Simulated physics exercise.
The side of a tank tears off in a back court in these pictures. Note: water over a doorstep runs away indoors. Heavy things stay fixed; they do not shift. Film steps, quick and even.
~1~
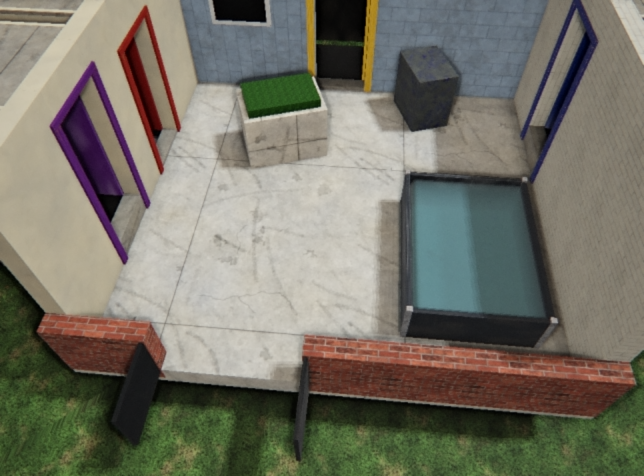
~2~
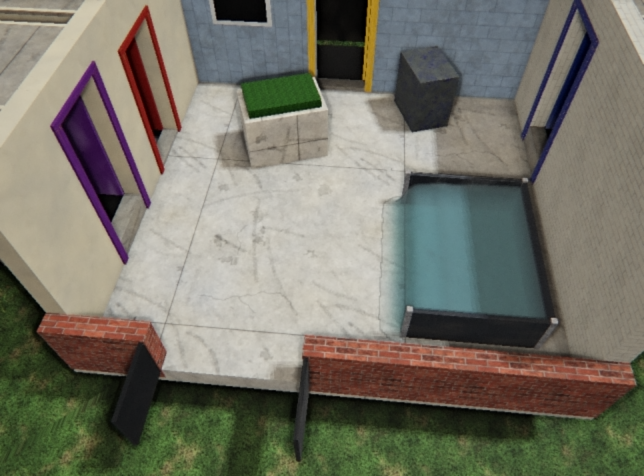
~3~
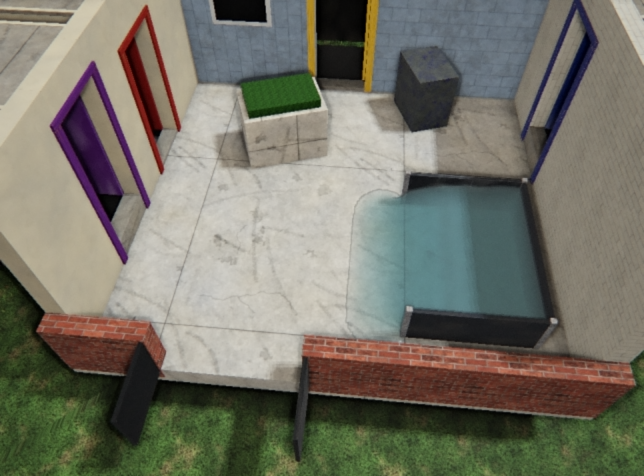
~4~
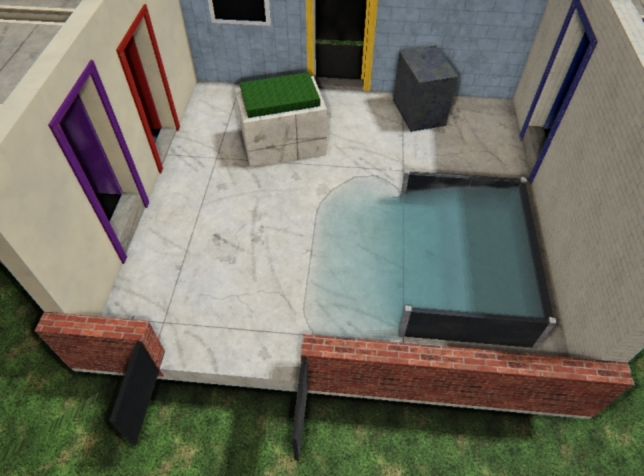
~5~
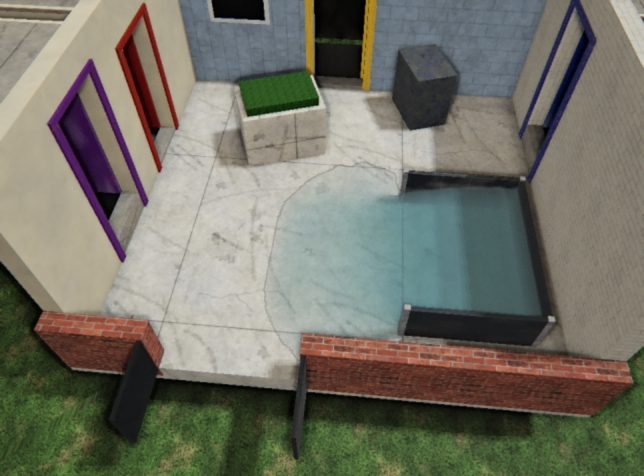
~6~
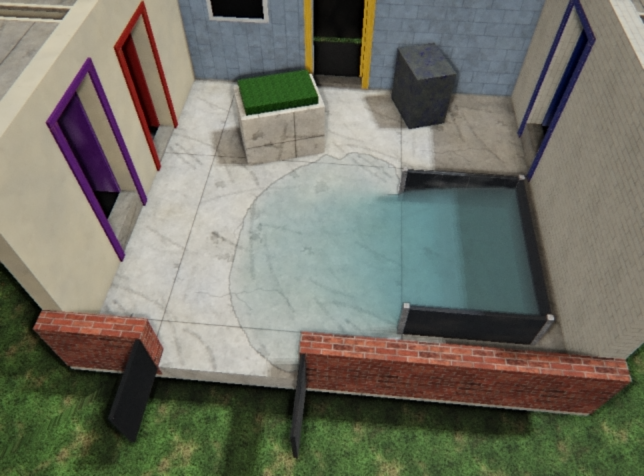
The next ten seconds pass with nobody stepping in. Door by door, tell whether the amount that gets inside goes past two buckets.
Result: Yellow door: No more than two buckets; purple door: No more than two buckets; red door: More than two buckets; blue door: No more than two buckets.
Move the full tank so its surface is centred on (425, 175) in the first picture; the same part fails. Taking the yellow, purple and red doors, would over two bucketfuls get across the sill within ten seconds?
Log: Yellow door breaks the limit; purple door misses the mark; red door breaks the limit.
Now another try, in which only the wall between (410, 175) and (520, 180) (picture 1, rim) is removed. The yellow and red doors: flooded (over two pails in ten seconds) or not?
Here the yellow door gets too much, and the red door keeps within bounds.
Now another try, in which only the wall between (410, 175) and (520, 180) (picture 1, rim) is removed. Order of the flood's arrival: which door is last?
Answer - the purple-painted one.
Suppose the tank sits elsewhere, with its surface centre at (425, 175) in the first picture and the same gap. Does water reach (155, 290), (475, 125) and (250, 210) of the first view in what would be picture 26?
In that order: Reached by the flood, not reached, reached by the flood.
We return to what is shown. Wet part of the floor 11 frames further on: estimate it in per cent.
Some 50 per cent.
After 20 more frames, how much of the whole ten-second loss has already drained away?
My estimate is roughly 35 percent.
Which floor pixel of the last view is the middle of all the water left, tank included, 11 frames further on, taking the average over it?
That puts it at around (295, 249).
A moment on, water covers 50 % of the floor; the yellow door not reached, the purple door wet at the sill, nothing in, the red door not reached, the blue door not reached.
Next, water covers 50 % of the floor; the yellow door not reached, the purple door wet at the sill, nothing in, the red door under two buckets in, the blue door not reached.
Then, water covers 60 % of the floor; the yellow door wet at the sill, nothing in, the purple door wet at the sill, nothing in, the red door over two buckets in, the blue door not reached.
Later, water covers 70 % of the floor; the yellow door wet at the sill, nothing in, the purple door wet at the sill, nothing in, the red door over two buckets in, the blue door not reached.
In the end, water covers 95 % of the floor; the yellow door under two buckets in, the purple door wet at the sill, nothing in, the red door over two buckets in, the blue door wet at the sill, nothing in.
